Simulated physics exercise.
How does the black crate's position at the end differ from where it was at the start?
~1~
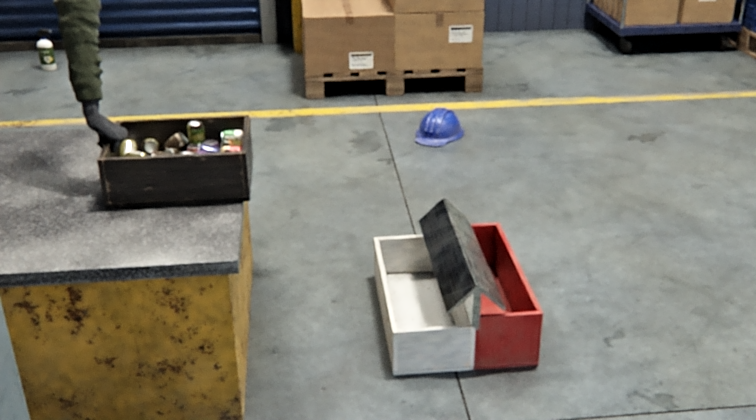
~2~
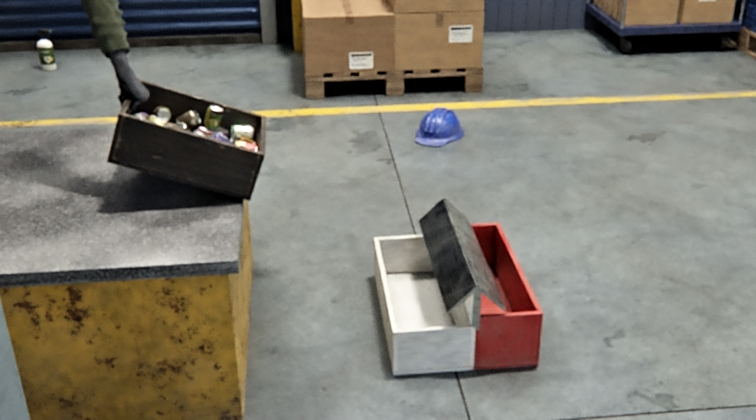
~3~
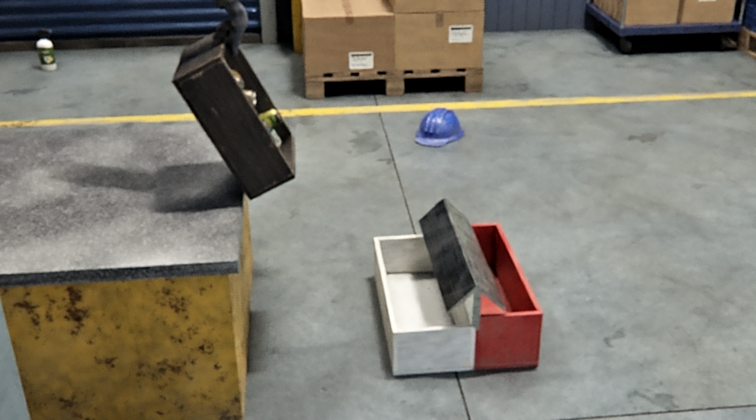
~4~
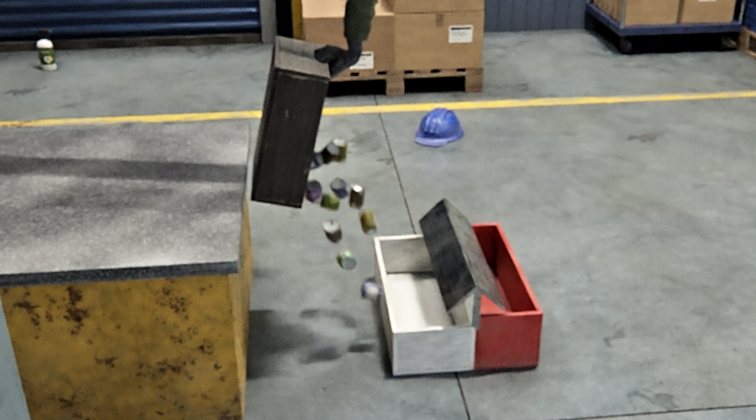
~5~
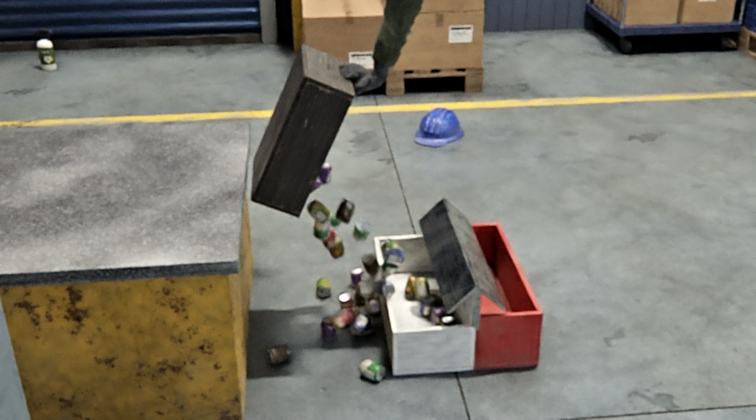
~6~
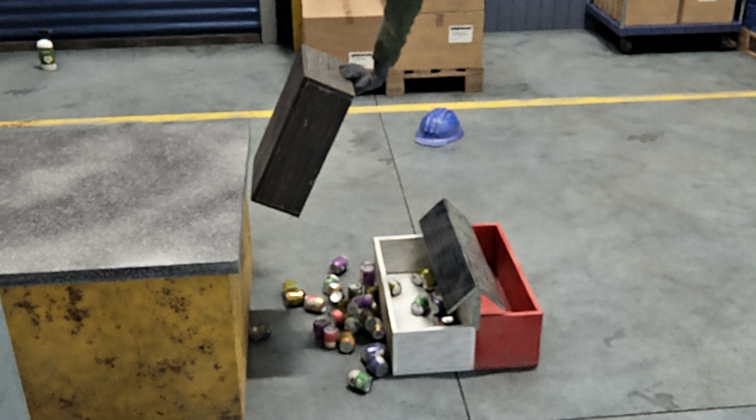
At the start the black crate sat upright on top of the bench at the left. By the end it was farther right and a little higher, held tipped over in the air just past the bench's edge.
In a warehouse, a gloved hand lifted and tipped a black crate of small cans off a bench, spilling them toward a white box; some landed inside, but most ended up on the floor beside it, and the red trough stayed empty.
